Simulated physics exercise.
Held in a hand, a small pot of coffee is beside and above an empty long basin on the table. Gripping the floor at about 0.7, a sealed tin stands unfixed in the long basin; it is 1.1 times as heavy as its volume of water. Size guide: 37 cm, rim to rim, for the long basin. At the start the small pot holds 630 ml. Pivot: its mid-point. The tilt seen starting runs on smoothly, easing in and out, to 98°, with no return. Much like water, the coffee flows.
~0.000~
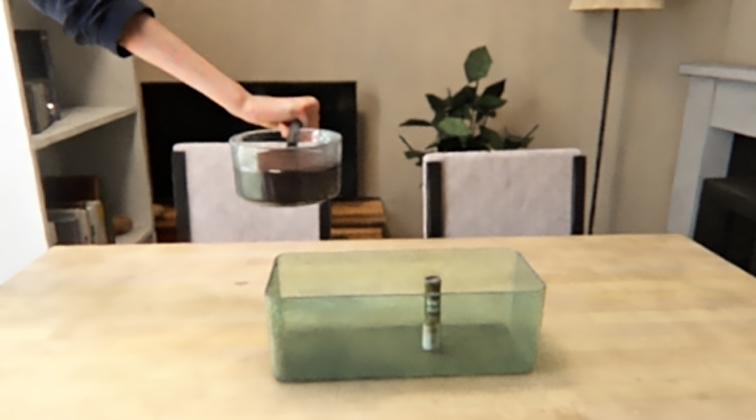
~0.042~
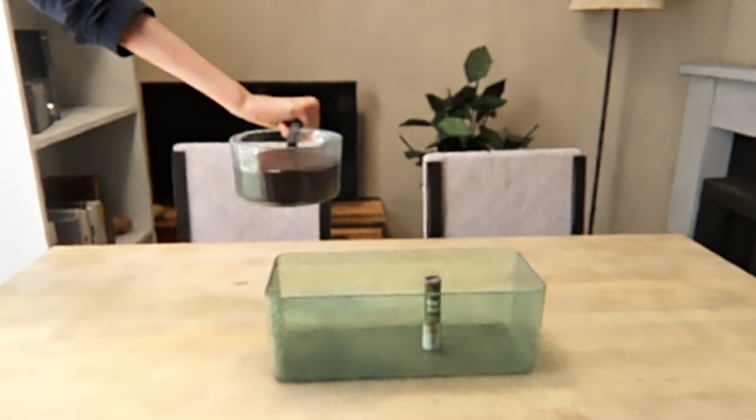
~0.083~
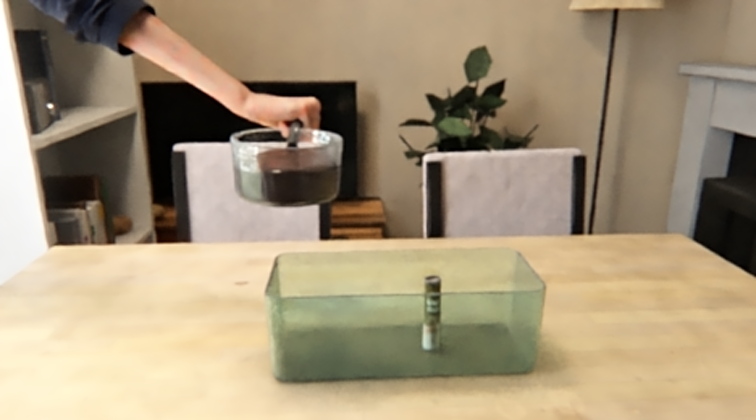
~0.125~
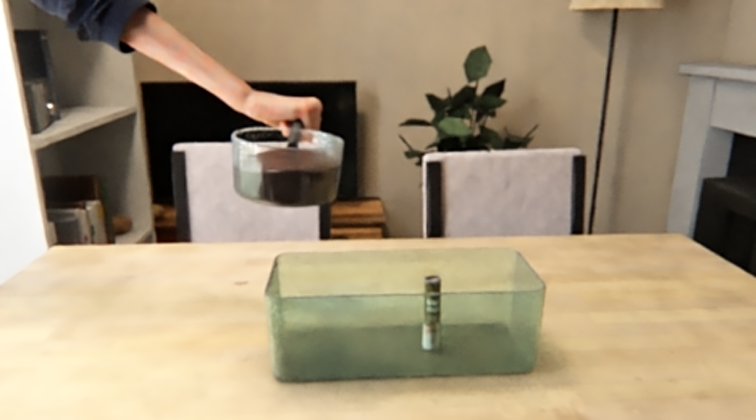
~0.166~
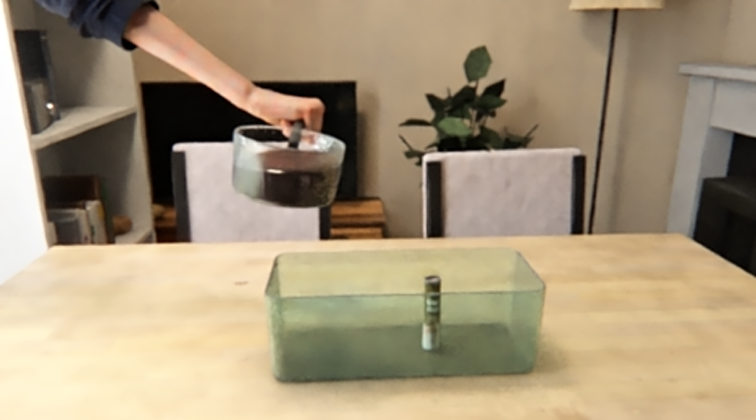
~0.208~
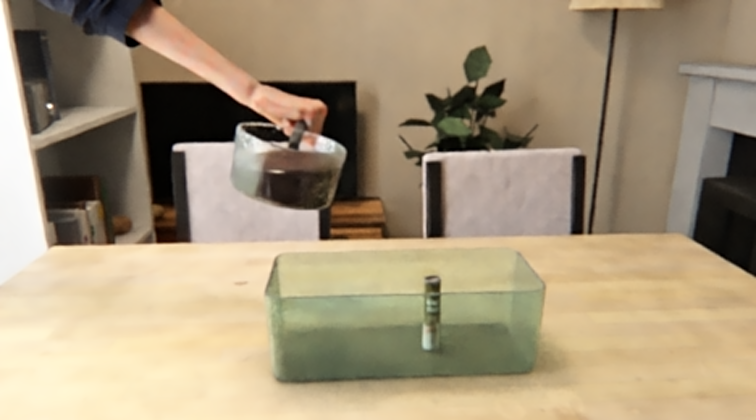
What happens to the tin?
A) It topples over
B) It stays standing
Option B: It stays standing.
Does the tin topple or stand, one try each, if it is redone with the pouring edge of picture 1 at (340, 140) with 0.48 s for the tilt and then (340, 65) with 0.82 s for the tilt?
In the first try it remains standing; in the second it comes down.
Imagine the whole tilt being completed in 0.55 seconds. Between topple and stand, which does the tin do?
Then the tin does not tip.
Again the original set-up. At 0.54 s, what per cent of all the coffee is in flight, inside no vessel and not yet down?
I'd put it at about 34 percent.
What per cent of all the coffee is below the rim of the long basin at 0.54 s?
4 %, roughly.
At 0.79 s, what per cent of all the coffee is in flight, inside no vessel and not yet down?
I'd say some 14 per cent is in the air.
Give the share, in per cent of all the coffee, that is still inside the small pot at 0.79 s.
Close to 16 percent of the total.
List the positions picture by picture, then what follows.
It leans 0°; its right rim is at (340, 139); the coffee meets the walls at (237, 160) and (339, 158); the long basin's rim runs from (271, 275) to (531, 269); the tin's top is at (433, 282), in the first frame.
It leans 1°; its right rim is at (341, 140); the coffee meets the walls at (237, 160) and (339, 159), in the second frame.
It leans 2°; its right rim is at (341, 141); the coffee meets the walls at (237, 160) and (339, 159), in the third frame.
It leans 6°; its right rim is at (343, 144); the coffee meets the walls at (237, 159) and (339, 160), in the fourth frame.
It leans 10°; its right rim is at (344, 148); the coffee meets the walls at (238, 159) and (340, 160), in the fifth frame.
It leans 15°; its right rim is at (345, 153); the coffee meets the walls at (237, 159) and (341, 161), in the sixth frame.
Then, 0.54 s in, the tilt is 73° and 62 per cent is still to pour; the tin stands where it began.
Then, 0.79 s in, the tilt is 98° and 16 per cent is still to pour; the tin stands where it began.
Then, 1.04 s in, the tilt is 98° and 3 per cent is still to pour; the tin stands where it began.
Then, 1.32 s in, the tilt is 98° and 0 per cent is still to pour; the tin stands where it began.
Finally, the tin stands where it began.
